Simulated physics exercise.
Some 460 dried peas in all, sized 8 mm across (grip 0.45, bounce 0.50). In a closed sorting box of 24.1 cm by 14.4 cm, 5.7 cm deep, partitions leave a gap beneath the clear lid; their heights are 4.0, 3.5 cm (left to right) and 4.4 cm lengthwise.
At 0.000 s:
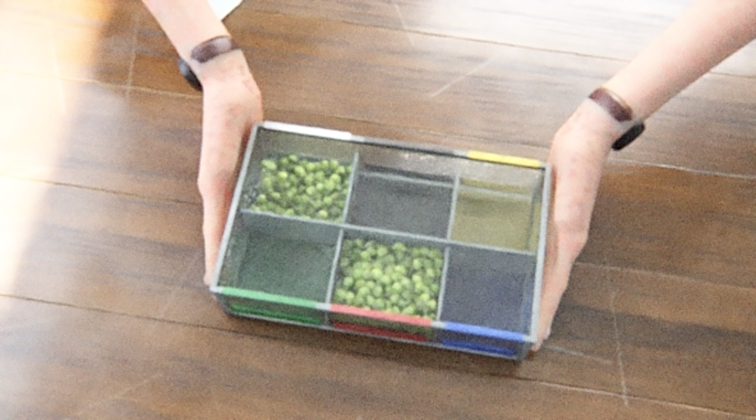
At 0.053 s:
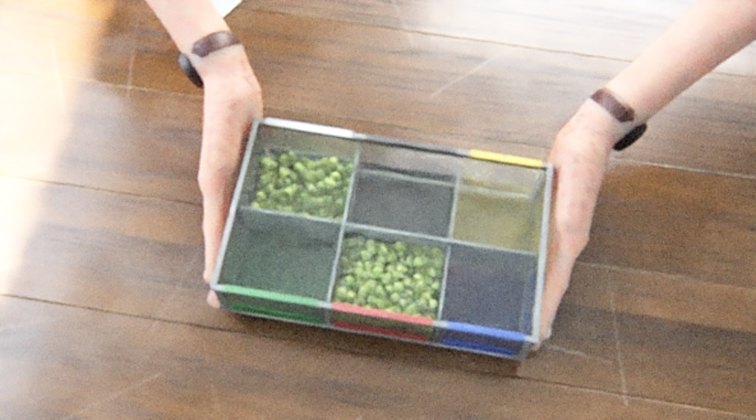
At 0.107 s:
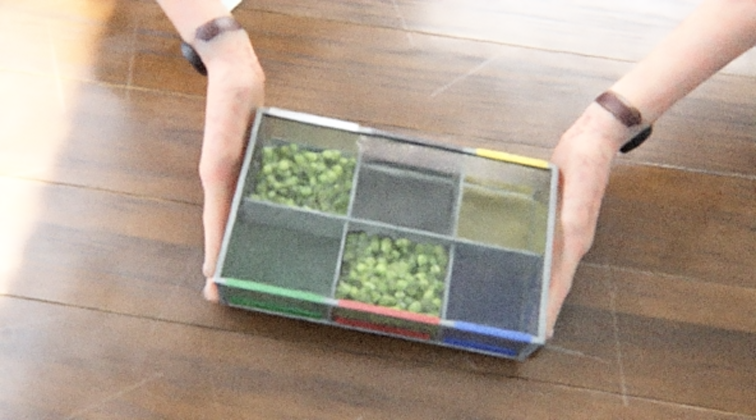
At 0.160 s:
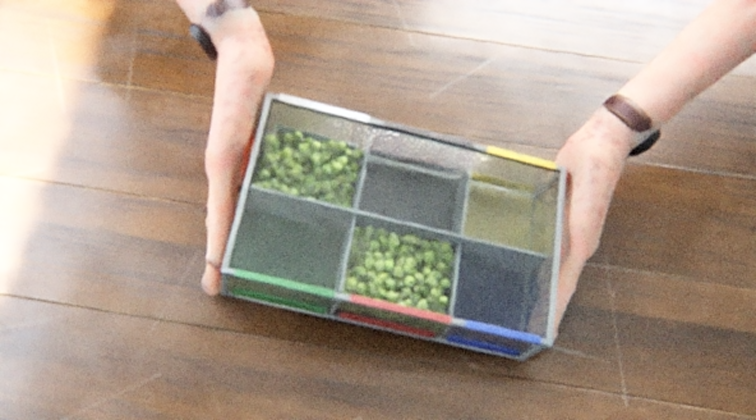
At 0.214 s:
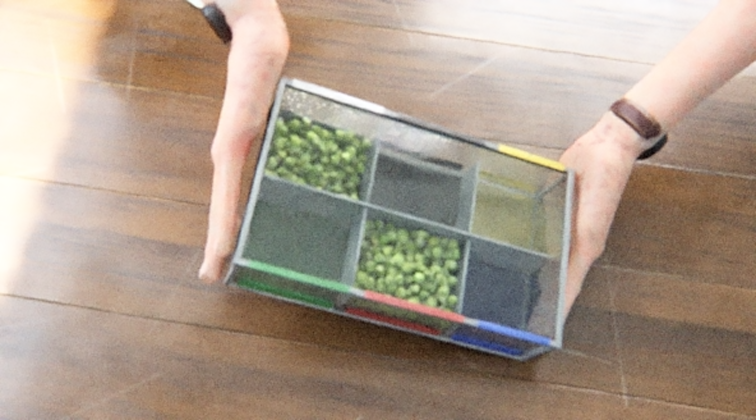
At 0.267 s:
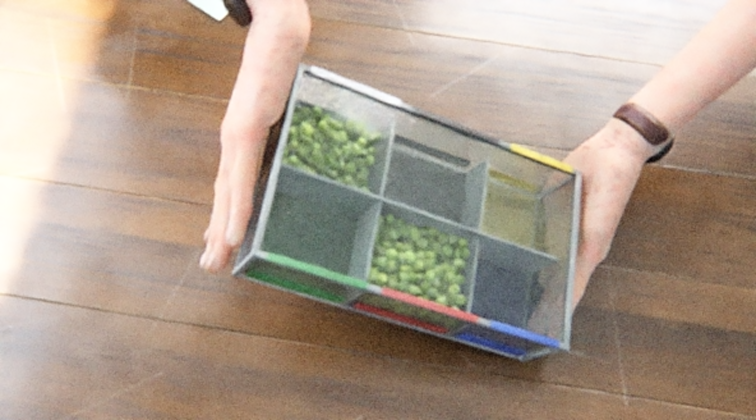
Two hands with dark bands on their wrists hold a clear-lidded sorting box above a wooden plank floor, seen from above at an angle. The box has six compartments edged in white, black, yellow, green, red and blue, with green peas filling the back left and front middle ones. The hands tilt it steadily clockwise, left end rising and right end low, while the peas stay in their compartments.
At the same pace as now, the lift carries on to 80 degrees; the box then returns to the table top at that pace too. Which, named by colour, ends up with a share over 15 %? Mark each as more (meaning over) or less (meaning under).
Red - more; blue - more; green - less; yellow - less; white - more; black - less.
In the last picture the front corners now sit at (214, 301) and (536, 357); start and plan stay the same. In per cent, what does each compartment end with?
Each compartment ends with, in per cent, red 60, blue 5, green 0, yellow 0, white 30 and black 0.
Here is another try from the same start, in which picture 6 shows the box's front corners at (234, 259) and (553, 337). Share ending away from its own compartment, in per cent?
I'd put it at about 45 per cent.
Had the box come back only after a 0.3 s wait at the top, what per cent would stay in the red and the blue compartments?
In that case red keeps 25% and blue keeps 35%.
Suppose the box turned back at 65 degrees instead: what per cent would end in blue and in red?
You'd find blue with 20 % and red with 45 %.
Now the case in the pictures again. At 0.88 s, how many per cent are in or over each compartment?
You'd find red at 40, blue at 25, green at 0, yellow at 0, white at 30 and black at 5 per cent.
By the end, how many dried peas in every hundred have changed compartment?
45 percent.
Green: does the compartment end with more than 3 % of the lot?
For green, the answer is negative.
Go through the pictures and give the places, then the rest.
In the first picture, box tilt 0 degrees, front corners at (216, 288) and (531, 338); red 65 %, white 35 %.
In the second picture, box tilt 1 degrees, front corners at (217, 285) and (532, 338).
In the third picture, box tilt 6 degrees, front corners at (220, 279) and (538, 339), lowest corner right front.
In the fourth picture, box tilt 12 degrees, front corners at (228, 269) and (547, 340), lowest corner right front.
In the fifth picture, box tilt 18 degrees, front corners at (241, 260) and (555, 342), lowest corner right front.
In the sixth picture, box tilt 24 degrees, front corners at (259, 252) and (563, 345), lowest corner right front; red 65 %, white 35 %. Its pace works out near 115 degrees a second.
After 0.88 s, tilt 78 degrees; red 40 %, blue 25 %, white 30 %, black 5 %.
After 1.29 s, tilt 32 degrees; red 30 %, blue 35 %, yellow 5 %, white 25 %, black 5 %.
After 1.77 s, tilt 0 degrees; red 30 %, blue 35 %, yellow 5 %, white 25 %, black 5 %.
At rest (2.3 s), red 30 %, blue 35 %, green 0 %, yellow 5 %, white 25 %, black 5 %.
